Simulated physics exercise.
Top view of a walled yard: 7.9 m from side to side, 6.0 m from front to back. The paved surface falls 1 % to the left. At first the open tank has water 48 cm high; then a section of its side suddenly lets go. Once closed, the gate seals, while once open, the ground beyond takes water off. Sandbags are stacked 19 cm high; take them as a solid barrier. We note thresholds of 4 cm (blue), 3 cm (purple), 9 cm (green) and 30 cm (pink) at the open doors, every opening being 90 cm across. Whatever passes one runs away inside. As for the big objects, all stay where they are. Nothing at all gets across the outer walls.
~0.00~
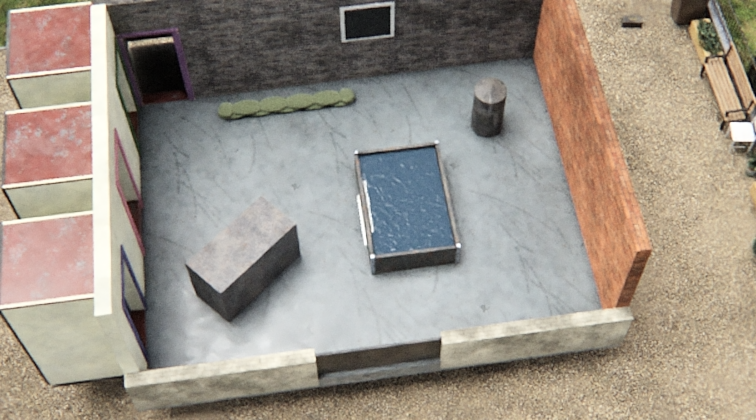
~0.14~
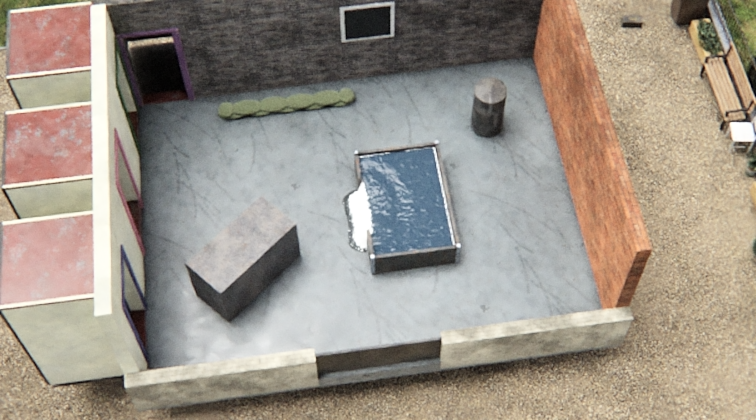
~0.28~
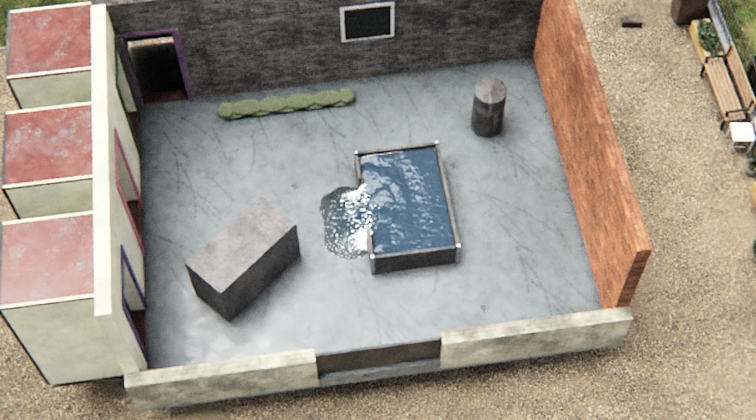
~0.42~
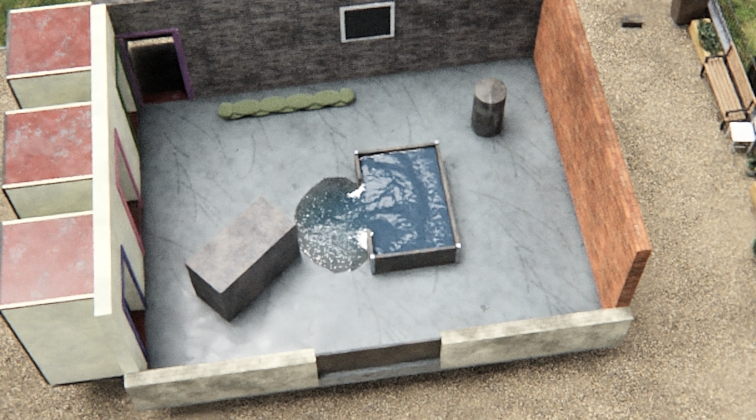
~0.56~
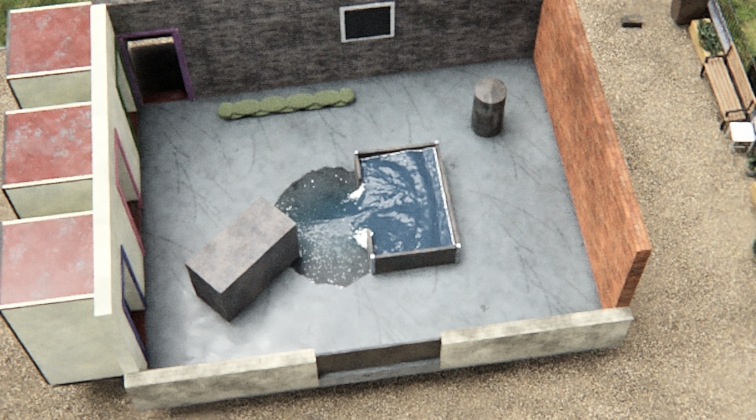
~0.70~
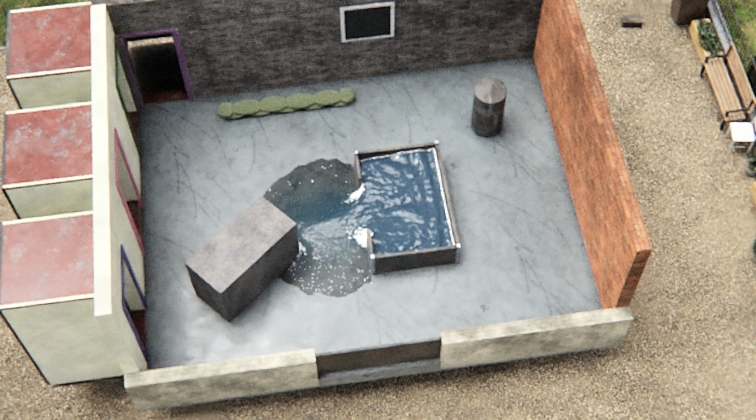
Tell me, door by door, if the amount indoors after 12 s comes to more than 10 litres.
Outcome: The blue door lets the inflow top the limit. The purple door lets the inflow top the limit. The green door lets the inflow top the limit. The pink door holds the inflow within the limit.
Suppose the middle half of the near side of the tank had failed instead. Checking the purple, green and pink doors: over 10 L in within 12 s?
For purple, too little; for green, too little; for pink, too little.
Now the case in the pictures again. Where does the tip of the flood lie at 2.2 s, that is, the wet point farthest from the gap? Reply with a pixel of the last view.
Near (139, 130).
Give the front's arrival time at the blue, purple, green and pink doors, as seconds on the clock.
Blue = 3.2 s, purple = 2.4 s, green = 2.2 s, pink = 1.4 s.
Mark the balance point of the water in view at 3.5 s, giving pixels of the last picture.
Centre: Approx. (296, 220) px.
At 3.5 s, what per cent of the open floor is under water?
About 35 per cent.
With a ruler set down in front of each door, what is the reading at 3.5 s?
Blue 7 cm, purple 15 cm, green 14 cm, pink 9 cm.
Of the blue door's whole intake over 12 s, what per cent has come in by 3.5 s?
Roughly 0%.
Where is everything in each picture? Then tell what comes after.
The first picture shows still water, 48 cm deep, in the open tank at (406, 201).
In the second picture, the front is at (362, 248), 0.6 m from the gap at (366, 214); 0.2 m2 of floor is under water; 48 cm left at the back of the open tank.
In the third picture, water pours out at (366, 215) and has run 0.8 m, to (335, 248); typically 9 cm deep outside, 48 cm at the open tank's back.
In the fourth picture, water pours out at (366, 215) and has run 1.2 m, to (304, 241); typically 6 cm deep outside, 47 cm at the open tank's back.
In the fifth picture, the front is at a hidden place, 1.7 m from the gap at (366, 215); 2.5 m2 of floor is under water; 40 cm left at the back of the open tank.
In the sixth picture, water pours out at (366, 215) and has run 2.2 m, to a hidden place; typically 5 cm deep outside, 41 cm at the open tank's back.
After 1.4 s water covers 15 % of the floor and is deepest (32 cm) near (294, 248); blue door not reached, purple door not reached, green door not reached, pink door not reached.
After 2.2 s water covers 30 % of the floor and is deepest (24 cm) near (294, 248); blue door not reached, purple door not reached, green door 8 cm at the sill, 0 L in, pink door 11 cm at the sill, 0 L in.
After 3.5 s water covers 35 % of the floor and is deepest (19 cm) near (157, 105); blue door 7 cm at the sill, 0 L in, purple door 15 cm at the sill, 46 L in, green door 14 cm at the sill, 13 L in, pink door 9 cm at the sill, 0 L in.
After 7.0 s water covers 50 % of the floor and is deepest (10 cm) near (149, 389); blue door 6 cm at the sill, 19 L in, purple door 9 cm at the sill, 201 L in, green door 9 cm at the sill, 37 L in, pink door 7 cm at the sill, 0 L in.
After 12.0 s water covers 55 % of the floor and is deepest (8 cm) near (144, 268); blue door 6 cm at the sill, 38 L in, purple door 7 cm at the sill, 273 L in, green door 8 cm at the sill, 38 L in, pink door 7 cm at the sill, 0 L in.
